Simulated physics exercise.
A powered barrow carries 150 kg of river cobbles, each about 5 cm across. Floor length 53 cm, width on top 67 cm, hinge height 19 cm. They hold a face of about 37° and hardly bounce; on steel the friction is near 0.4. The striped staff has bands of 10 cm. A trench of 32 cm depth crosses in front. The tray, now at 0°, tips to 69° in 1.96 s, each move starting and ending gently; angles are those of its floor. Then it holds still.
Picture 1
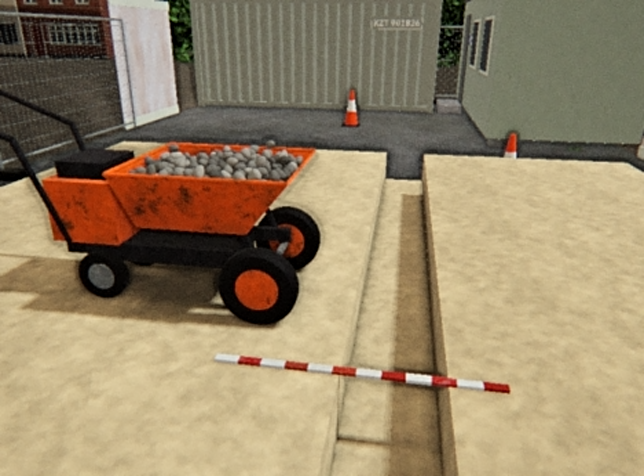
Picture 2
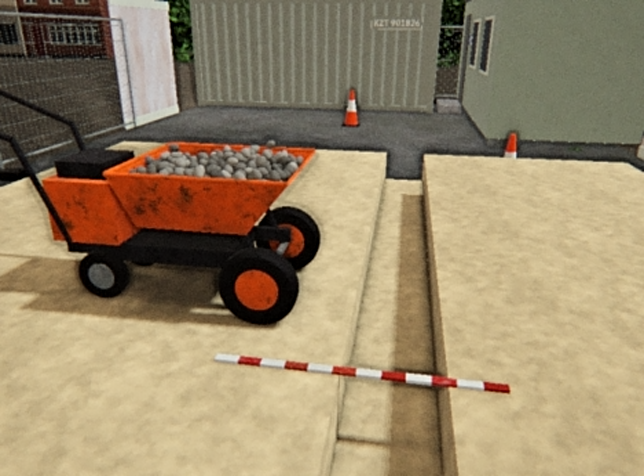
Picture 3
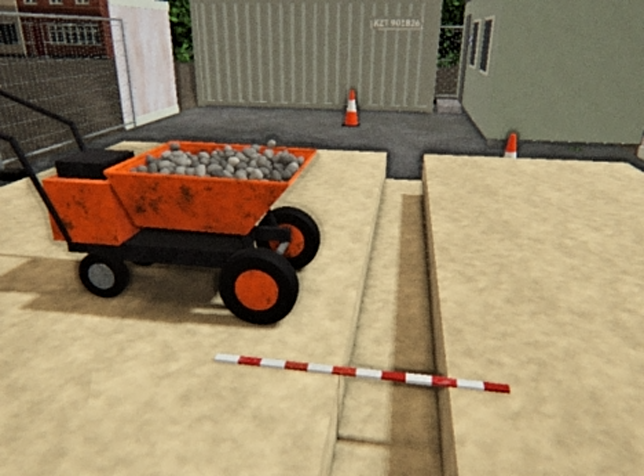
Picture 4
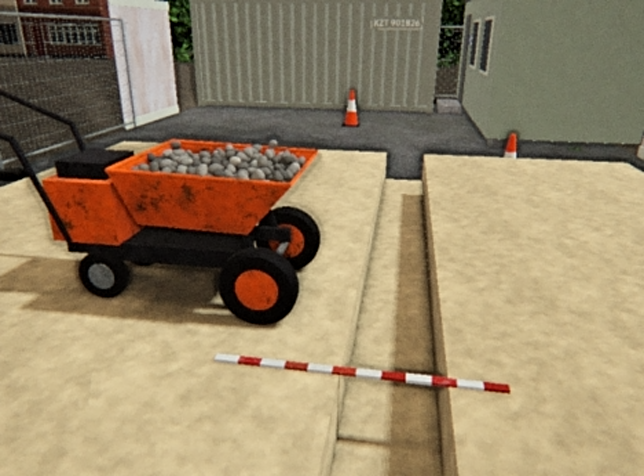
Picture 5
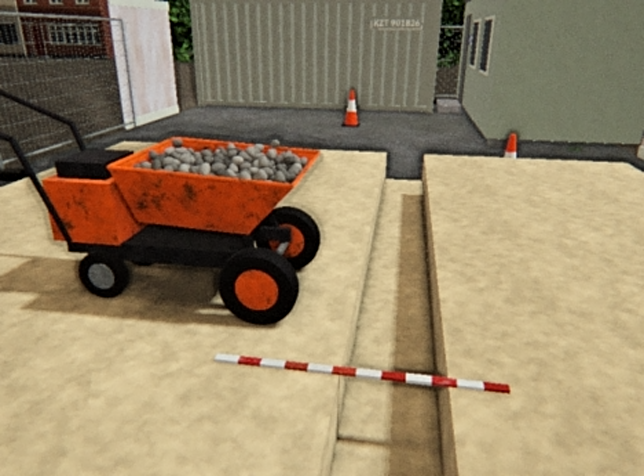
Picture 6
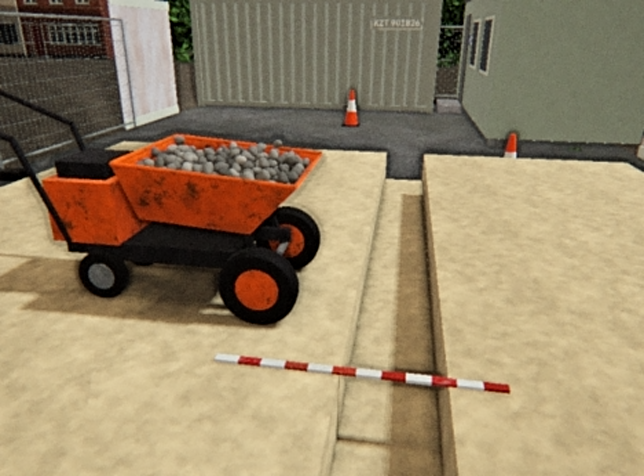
An orange tray heaped with grey stones, on a small powered barrow standing at the left and facing right, barely moves, its front edge creeping very slightly to the right. The barrow has black tyres and dark handles, with a narrow trench and a red-and-white striped staff in front. The still, slightly raised view shows a pale yard with two traffic cones, a grey container and a fence behind.
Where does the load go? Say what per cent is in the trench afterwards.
Close to 96 in a hundred.
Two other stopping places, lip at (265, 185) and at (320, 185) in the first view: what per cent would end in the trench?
Near 100 per cent from the first place, 60 from the second.
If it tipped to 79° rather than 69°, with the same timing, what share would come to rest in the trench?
In that case some 95 per cent.
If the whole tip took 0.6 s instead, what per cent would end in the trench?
In that case some 65 per cent.
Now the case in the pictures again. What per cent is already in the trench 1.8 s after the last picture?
About 55 per cent by then.
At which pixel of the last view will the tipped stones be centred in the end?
Near (405, 343).
Then, 1.2 s after the last picture the floor is at 58°, 98 % in the tray, 1 % in the trench; the foremost stones are at (395, 274).
Then, 1.8 s after the last picture the floor is at 69°, 42 % in the tray, 54 % in the trench, 3 % past the trench; the foremost stones are at (479, 304).
Then, 2.1 s after the last picture the floor is at 69°, 17 % in the tray, 79 % in the trench, 4 % past the trench; the foremost stones are at (525, 315).
Then, 4.1 s after the last picture the floor is at 69°, 0 % in the tray, 96 % in the trench, 4 % past the trench; the foremost stones are at (539, 317).
